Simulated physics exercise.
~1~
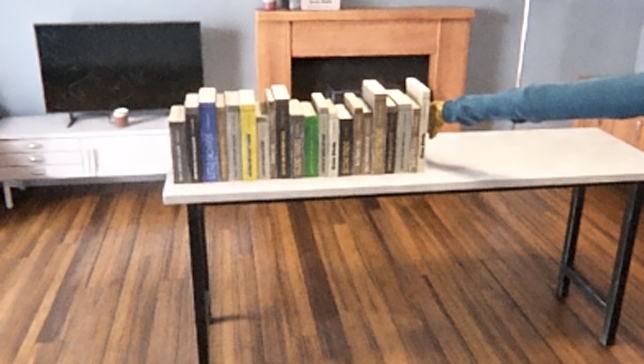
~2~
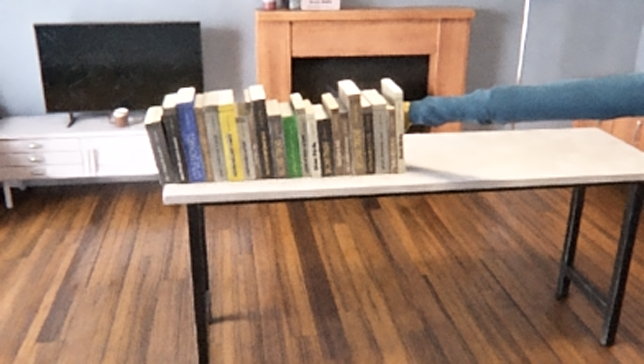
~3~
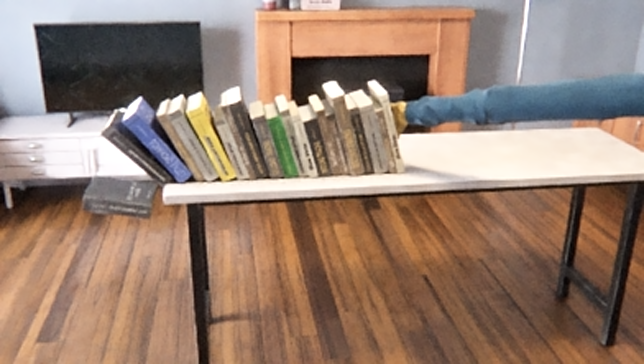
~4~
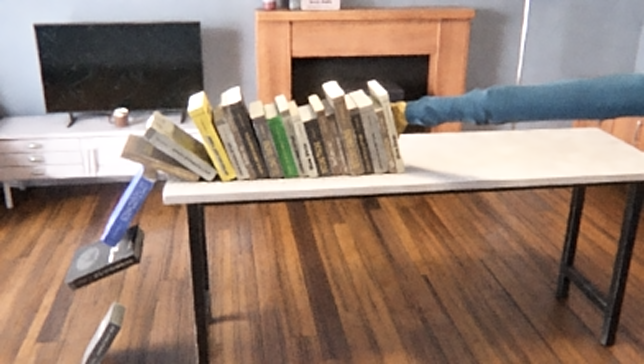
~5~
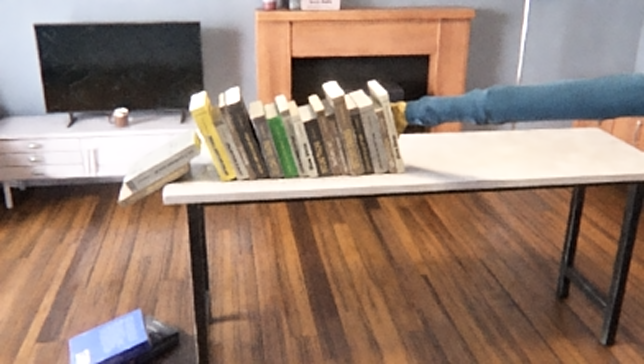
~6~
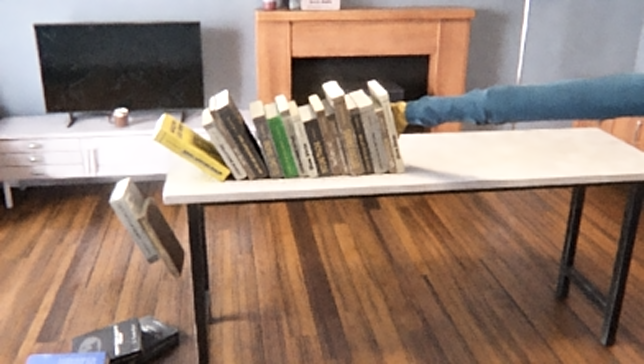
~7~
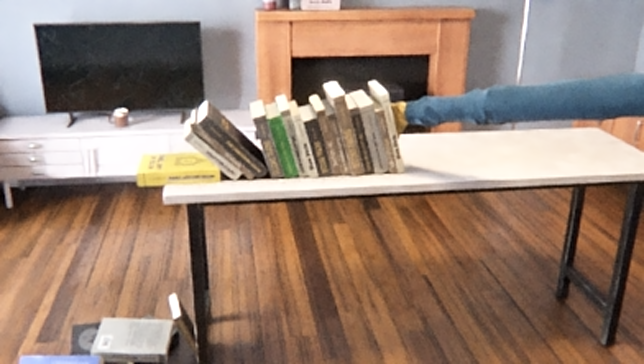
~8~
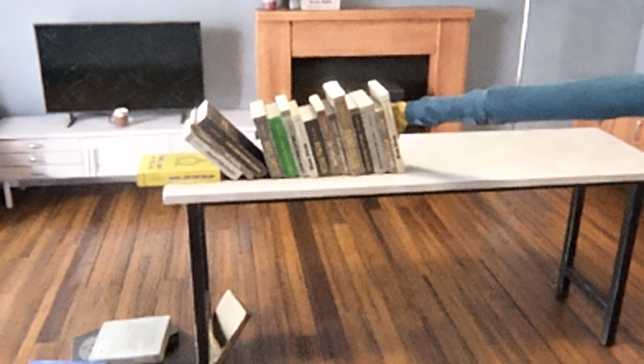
A blue-sleeved arm pushes a row of upright books left along a white table, and the books lean as several, including the blue one, drop off the left edge to the floor, while the yellow book ends lying flat overhanging the edge and the green one stays leaning.
